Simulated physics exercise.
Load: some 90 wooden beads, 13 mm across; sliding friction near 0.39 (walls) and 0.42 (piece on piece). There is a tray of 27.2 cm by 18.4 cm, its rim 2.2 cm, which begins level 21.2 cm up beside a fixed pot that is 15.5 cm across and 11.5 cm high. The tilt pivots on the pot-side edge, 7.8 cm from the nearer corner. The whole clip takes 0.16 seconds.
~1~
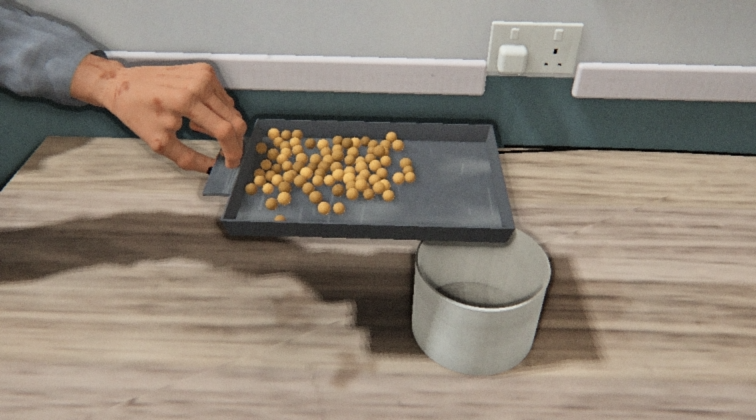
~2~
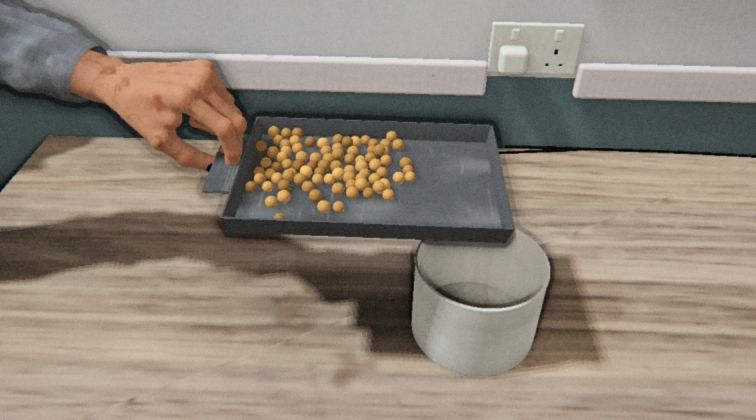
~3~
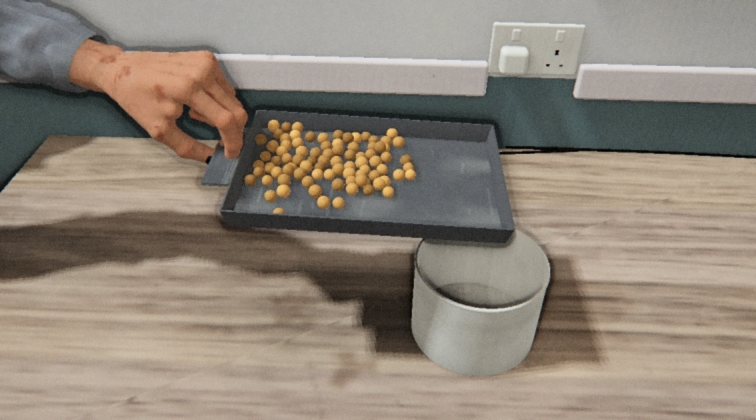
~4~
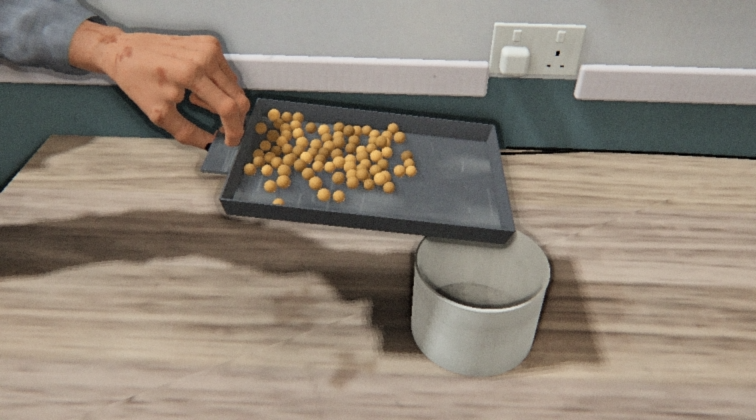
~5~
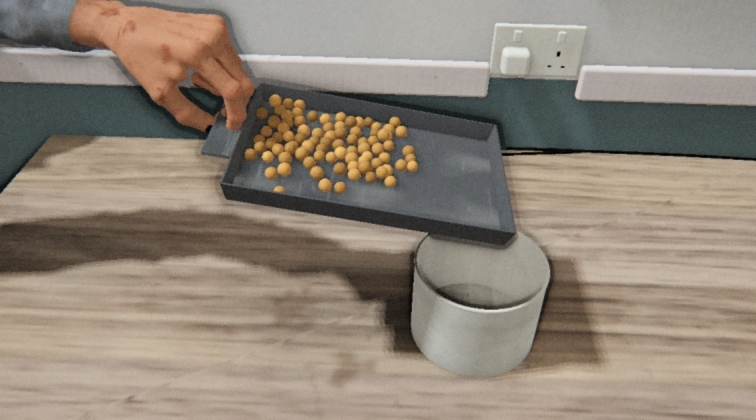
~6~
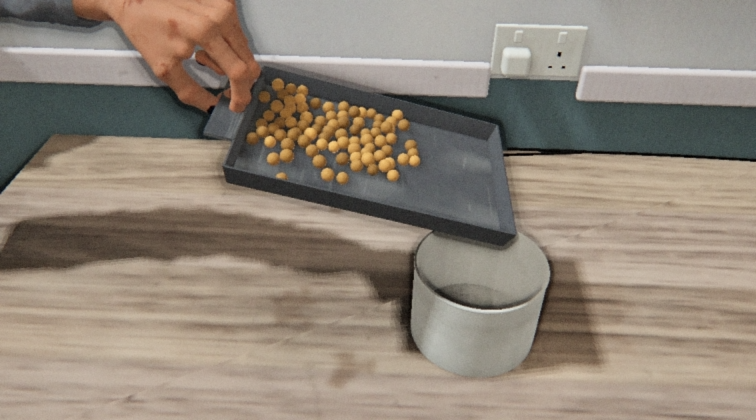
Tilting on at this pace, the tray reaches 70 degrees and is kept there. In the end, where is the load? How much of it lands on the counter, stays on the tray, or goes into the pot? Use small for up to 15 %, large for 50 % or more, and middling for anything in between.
Counter - large, tray - middling, pot - small.
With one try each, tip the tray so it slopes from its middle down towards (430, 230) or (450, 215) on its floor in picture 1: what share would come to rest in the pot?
Estimate: Some 5 % and some 5 % respectively.
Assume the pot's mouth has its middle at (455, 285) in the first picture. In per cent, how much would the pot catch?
Roughly 0 per cent.
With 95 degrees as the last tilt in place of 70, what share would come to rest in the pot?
Then about 20 per cent.
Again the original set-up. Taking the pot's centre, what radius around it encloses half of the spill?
About 26 cm from the centre.
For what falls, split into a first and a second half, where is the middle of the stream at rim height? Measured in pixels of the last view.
I'd mark about (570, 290) for the first half and about (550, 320) for the second.
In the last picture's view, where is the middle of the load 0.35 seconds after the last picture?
Estimated centre of load: Around (487, 158).
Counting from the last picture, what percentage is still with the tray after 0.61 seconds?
Close to 30 in a hundred parts of the load.
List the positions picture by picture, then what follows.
Tray tilt 0 degrees, front corners at (227, 217) and (509, 225); middle of the pieces at (324, 167); pot at (482, 261), in the first picture.
Tray tilt 1 degrees, front corners at (227, 215) and (509, 225); middle of the pieces at (324, 165), in the second picture.
Tray tilt 2 degrees, front corners at (226, 208) and (509, 226); middle of the pieces at (324, 161), in the third picture.
Tray tilt 5 degrees, front corners at (226, 196) and (509, 227), lowest corner right front; middle of the pieces at (325, 153), in the fourth picture.
Tray tilt 10 degrees, front corners at (227, 181) and (510, 228), lowest corner right front; middle of the pieces at (326, 143), in the fifth picture.
Tray tilt 14 degrees, front corners at (230, 164) and (511, 230), lowest corner right front; middle of the pieces at (329, 131); pot at (481, 262), in the sixth picture.
Then, 0.21 s after the last picture, tilt 43 degrees; the tray holds 100 %, the pot 0 %.
Then, 0.35 s after the last picture, tilt 63 degrees; the tray holds 100 %, the pot 0 %.
Then, 0.61 s after the last picture, tilt 70 degrees; the tray holds 30 %, the pot 5 %.
In the end, counter 70 %, tray 20 %, pot 5 %.
